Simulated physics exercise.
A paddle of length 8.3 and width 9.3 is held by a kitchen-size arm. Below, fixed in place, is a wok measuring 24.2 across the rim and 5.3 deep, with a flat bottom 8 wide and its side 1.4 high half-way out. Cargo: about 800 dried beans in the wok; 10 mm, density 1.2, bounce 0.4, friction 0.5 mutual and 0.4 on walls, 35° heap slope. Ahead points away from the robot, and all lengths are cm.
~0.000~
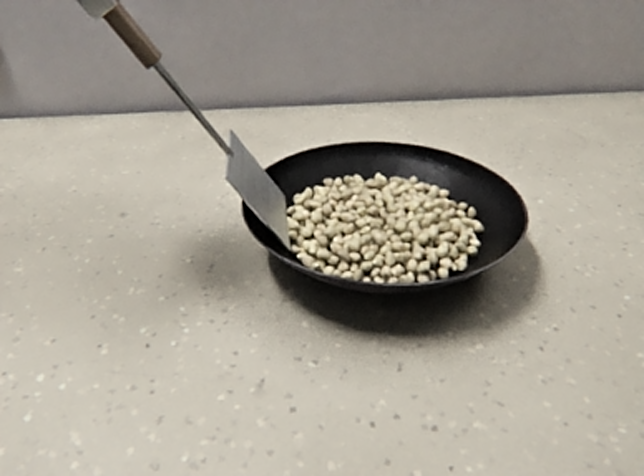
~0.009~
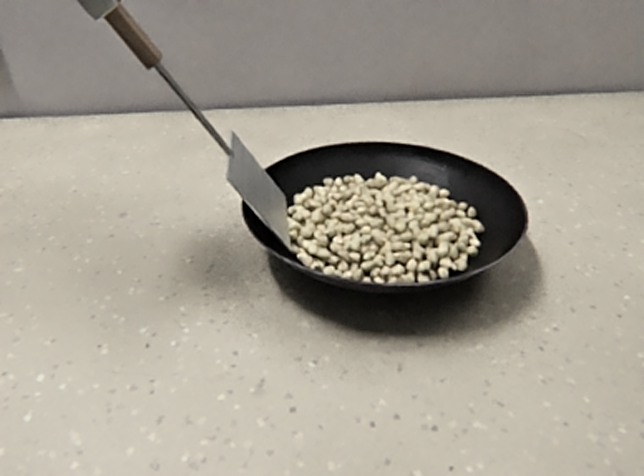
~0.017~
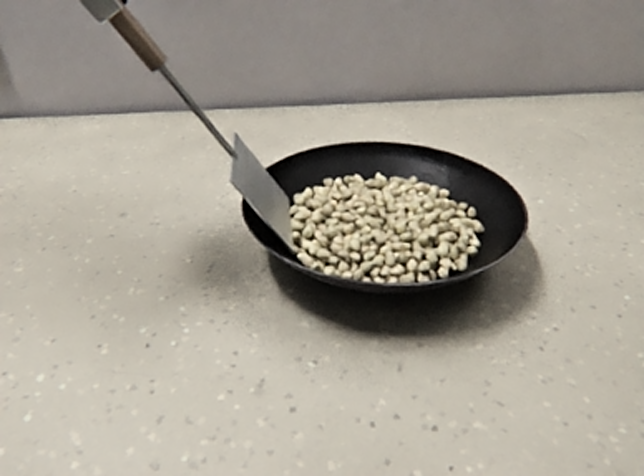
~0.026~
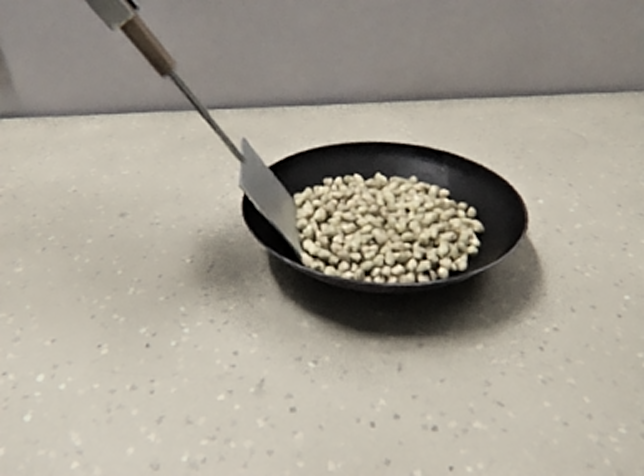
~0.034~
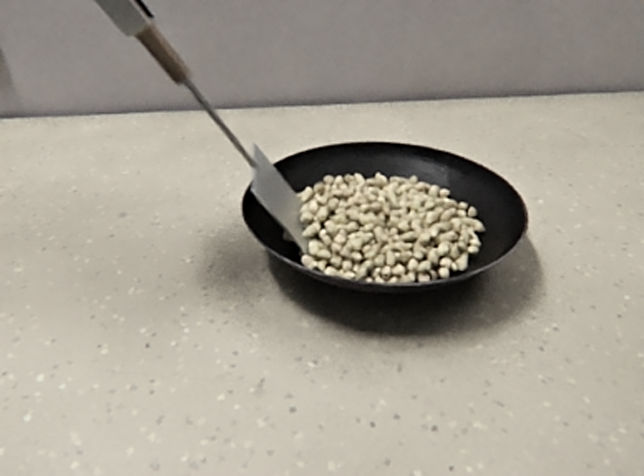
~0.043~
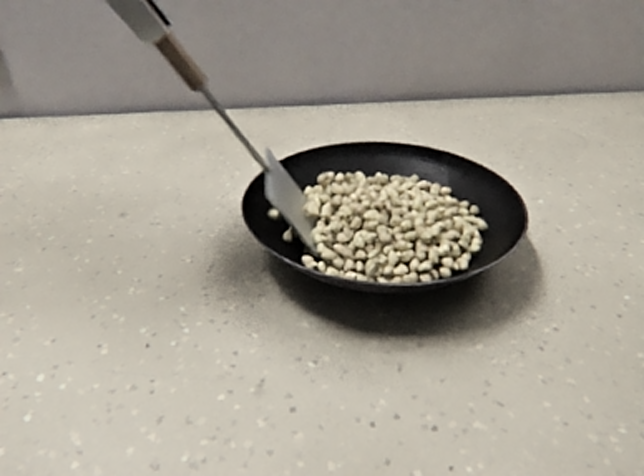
A flat grey paddle with a brown-banded thin handle, held by a partly visible arm at the upper left, slants down into a black wok of pale beans on a speckled beige counter, seen from slightly above by a still camera against a grey wall. It barely moves at first, then slides slowly rightward. Its blade nudges into the heap's left edge, shifting nearby beans slightly while a few show behind it.
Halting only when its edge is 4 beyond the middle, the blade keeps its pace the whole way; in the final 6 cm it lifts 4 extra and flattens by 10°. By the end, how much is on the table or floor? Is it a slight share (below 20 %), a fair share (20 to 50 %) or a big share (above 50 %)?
It is a fair share.
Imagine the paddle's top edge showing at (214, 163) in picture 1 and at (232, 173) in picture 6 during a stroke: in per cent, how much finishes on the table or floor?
Off the vessel, on the table or floor: Some 5 percent.
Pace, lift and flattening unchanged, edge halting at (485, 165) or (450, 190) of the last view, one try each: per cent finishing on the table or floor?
Respectively about 60 and 45 percent end on the table or floor.
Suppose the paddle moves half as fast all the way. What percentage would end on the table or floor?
I'd say close to 10 per cent.
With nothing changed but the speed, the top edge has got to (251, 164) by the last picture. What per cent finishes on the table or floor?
Expect some 15 per cent there.
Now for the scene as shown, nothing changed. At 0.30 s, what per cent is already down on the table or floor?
Share at that moment: About 10 %.
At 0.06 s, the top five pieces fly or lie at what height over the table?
I'd say close to 6 cm on average.
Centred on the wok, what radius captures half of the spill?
I'd say some 32 centimetres, give or take.
After 0.06 s, sloping 58°, highest piece 7 above the table; 804 in the wok.
After 0.08 s, sloping 55°, highest piece 8 above the table; 803 in the wok, 1 on the blade or in flight.
After 0.30 s, sloping 48°, highest piece 12 above the table; 571 in the wok, 92 on the table or floor, 141 on the blade or in flight.
After 1.35 s, sloping 48°, highest piece 6 above the table; 571 in the wok, 233 on the table or floor.
At rest, 571 in the wok, 233 on the table or floor. That is 29 % on the table or floor.
